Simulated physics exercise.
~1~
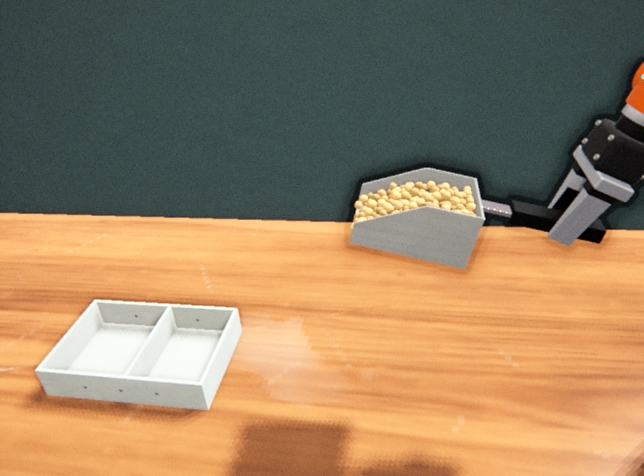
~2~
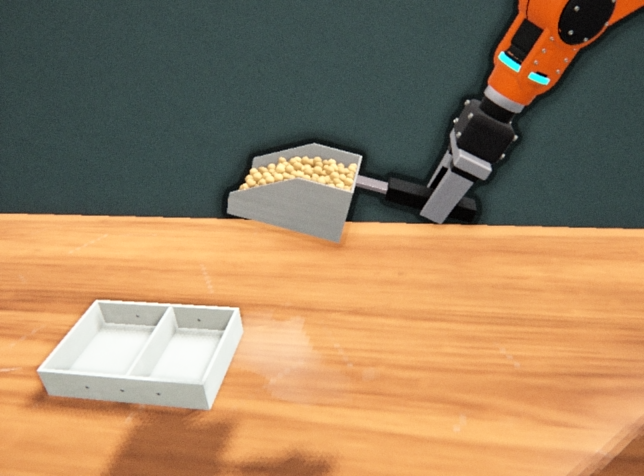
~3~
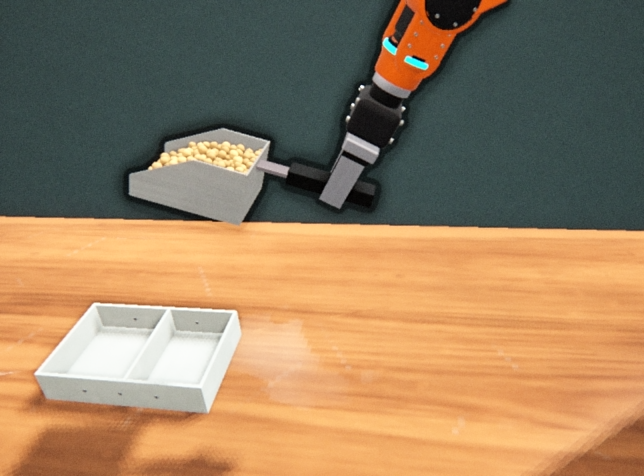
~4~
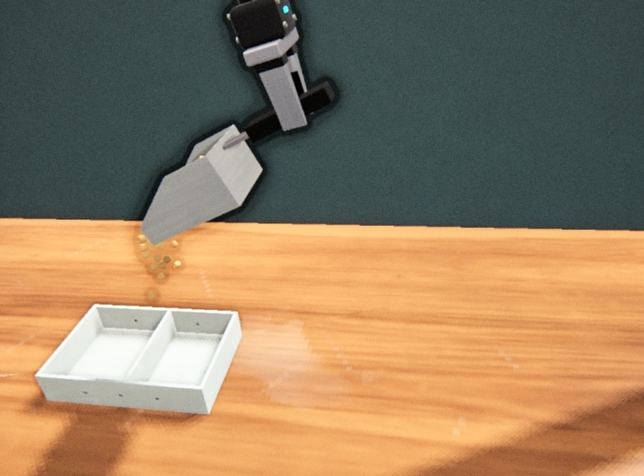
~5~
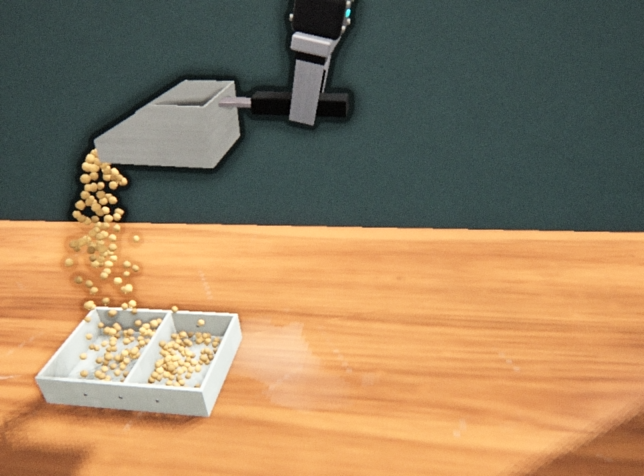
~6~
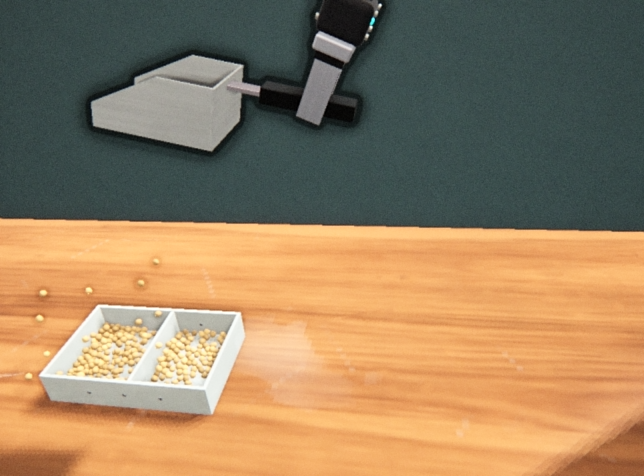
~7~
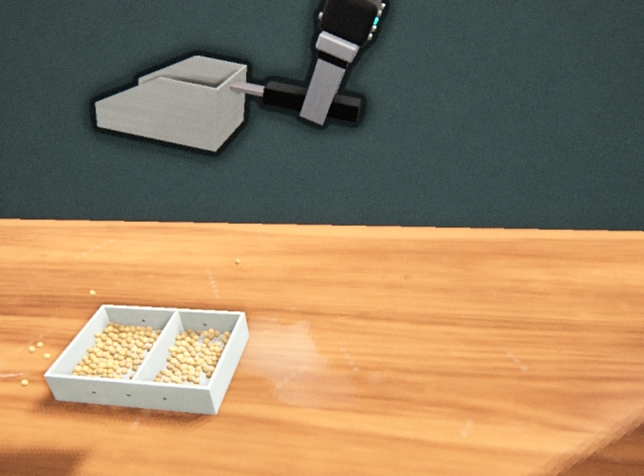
The video shows an orange and black robot arm carrying a grey scoop of round, tan chickpeas left over a wooden table, tipping it and pouring them into a white two-part tray. The scoop levels and stops above; both compartments hold chickpeas, with a few scattered outside.
